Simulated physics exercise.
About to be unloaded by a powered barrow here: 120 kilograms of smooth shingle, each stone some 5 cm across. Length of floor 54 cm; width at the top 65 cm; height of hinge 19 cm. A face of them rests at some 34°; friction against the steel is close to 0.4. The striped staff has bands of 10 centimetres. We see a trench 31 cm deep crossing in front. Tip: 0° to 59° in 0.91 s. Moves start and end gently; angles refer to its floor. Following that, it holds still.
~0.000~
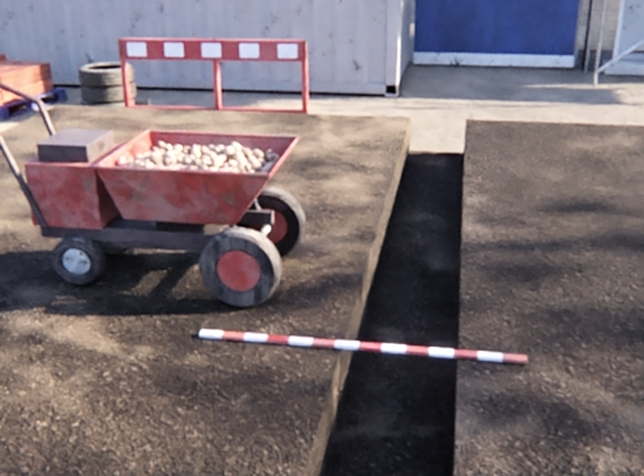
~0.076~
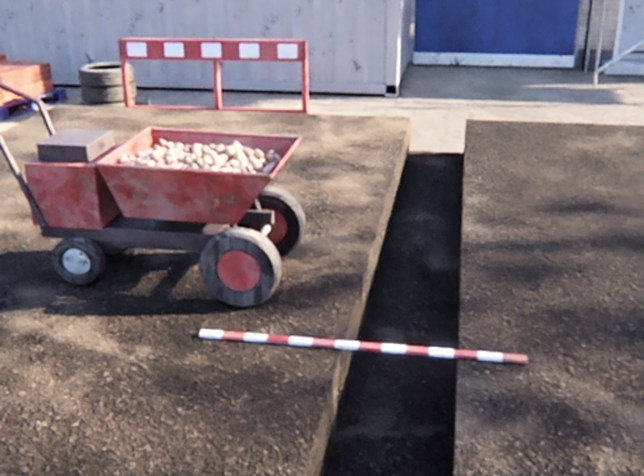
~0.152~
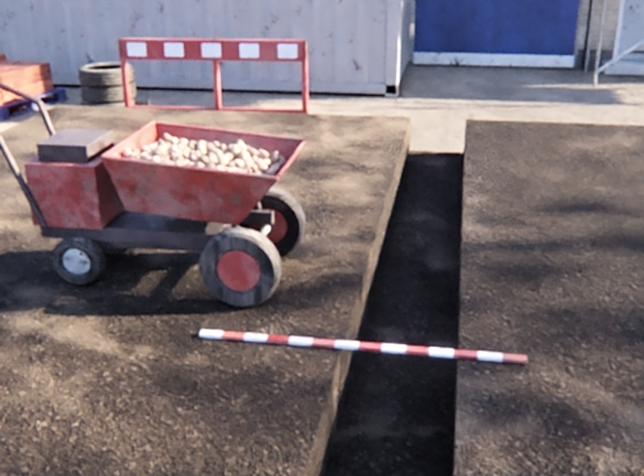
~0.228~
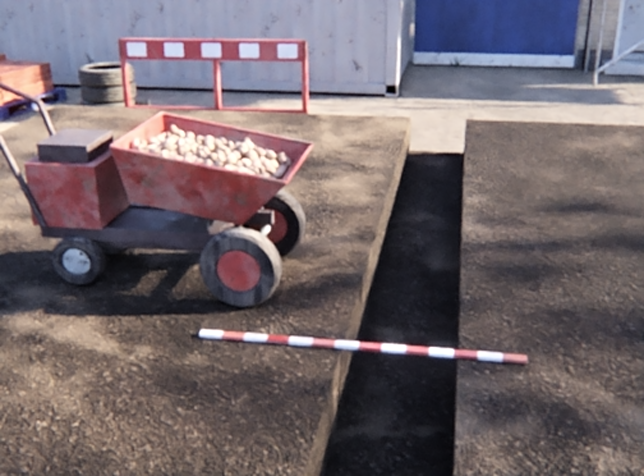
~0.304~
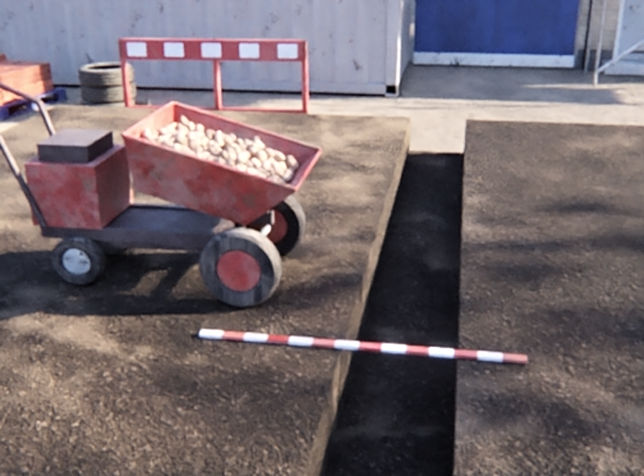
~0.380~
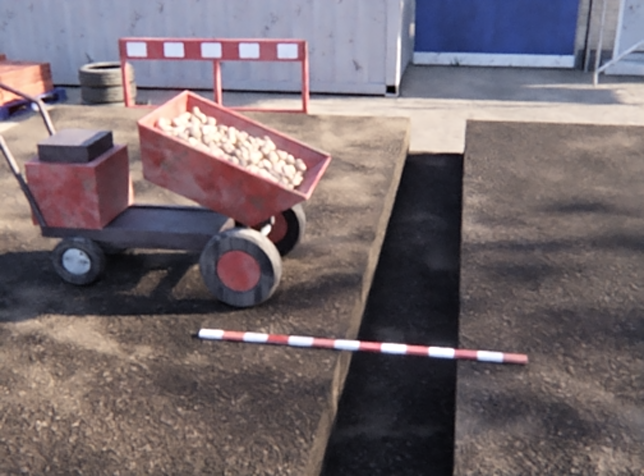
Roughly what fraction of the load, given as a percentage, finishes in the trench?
Some 81 per cent of the stones.
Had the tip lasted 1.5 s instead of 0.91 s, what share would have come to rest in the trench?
Expected share: Around 80%.
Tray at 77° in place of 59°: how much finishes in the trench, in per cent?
Then close to 100 per cent.
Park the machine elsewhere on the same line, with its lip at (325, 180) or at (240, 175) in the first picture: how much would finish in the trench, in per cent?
The first gives about 60 percent and the second about 65 percent.
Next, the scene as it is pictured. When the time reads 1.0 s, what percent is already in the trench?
Around 20 per cent of it.
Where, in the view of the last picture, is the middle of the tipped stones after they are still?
At about pixel (410, 334) in the last view.
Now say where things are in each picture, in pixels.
In the first frame, the tray is at 0°, its lip at (269, 176); the top of the load is at (227, 154).
The second frame shows lip at (272, 177), floor tilted 1°, highest stones at (212, 152); the stones move at 0.2 m/s on average.
In the third frame, the tray is at 4°, its lip at (277, 179); the top of the load is at (183, 148); the stones move at 0.4 m/s on average.
In the fourth frame, the tray is at 9°, its lip at (286, 183); the top of the load is at (171, 140); the stones move at 0.6 m/s on average.
In the fifth frame, the tray is at 15°, its lip at (296, 190); the top of the load is at (174, 130); the stones move at 0.7 m/s on average.
The sixth frame shows lip at (307, 198), floor tilted 22°, highest stones at (184, 122); the stones move at 0.8 m/s on average.
After 0.7 s the floor is at 50°; 100 % in the tray; the foremost stones are at (329, 215).
After 1.0 s the floor is at 59°; 80 % in the tray, 1 % short of the trench, 19 % in the trench; the foremost stones are at (418, 326).
After 1.4 s the floor is at 59°; 44 % in the tray, 1 % short of the trench, 55 % in the trench; the foremost stones are at (455, 313).
After 3.3 s the floor is at 59°; 18 % in the tray, 1 % short of the trench, 81 % in the trench; the foremost stones are at (457, 310).
